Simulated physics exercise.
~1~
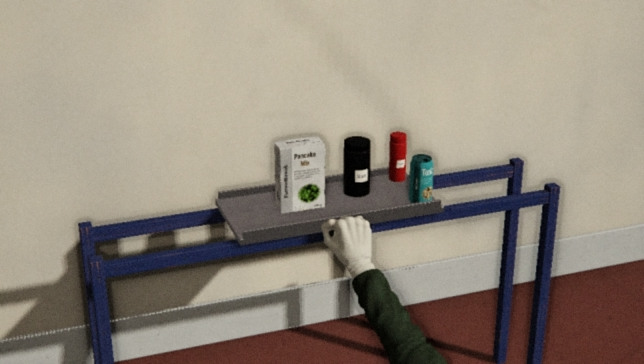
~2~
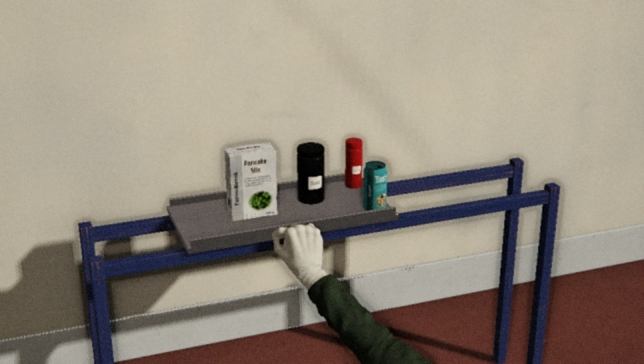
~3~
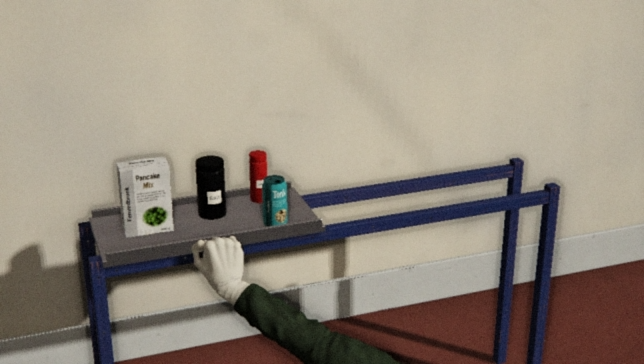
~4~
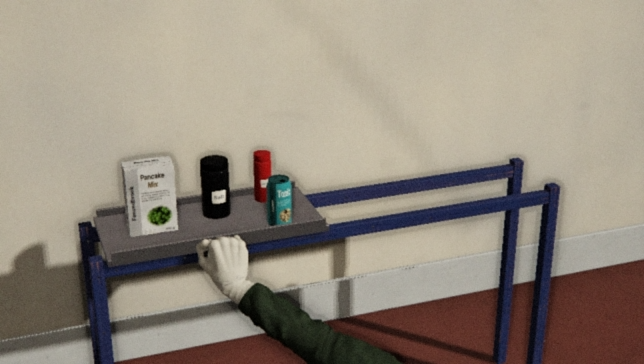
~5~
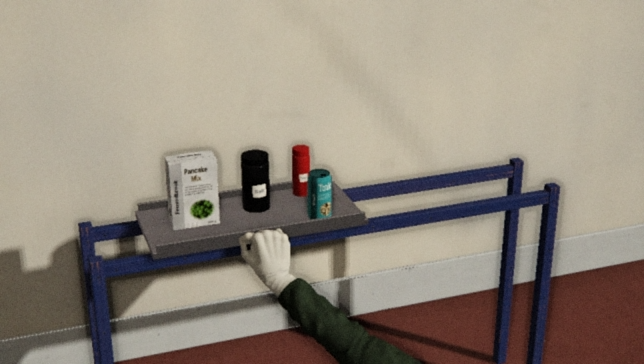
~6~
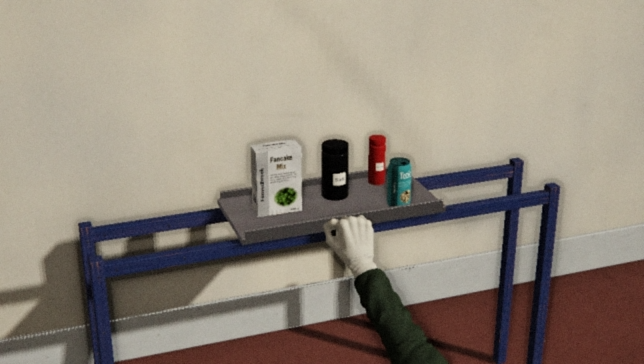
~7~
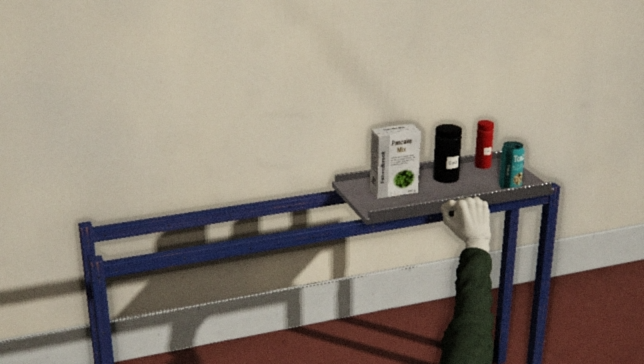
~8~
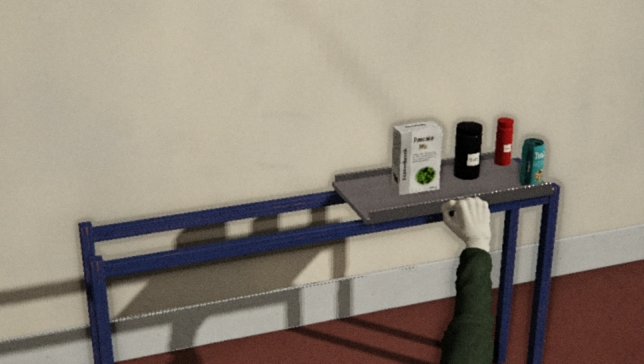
On blue rails, a gloved hand slides a loaded tray left, then right, items still upright.
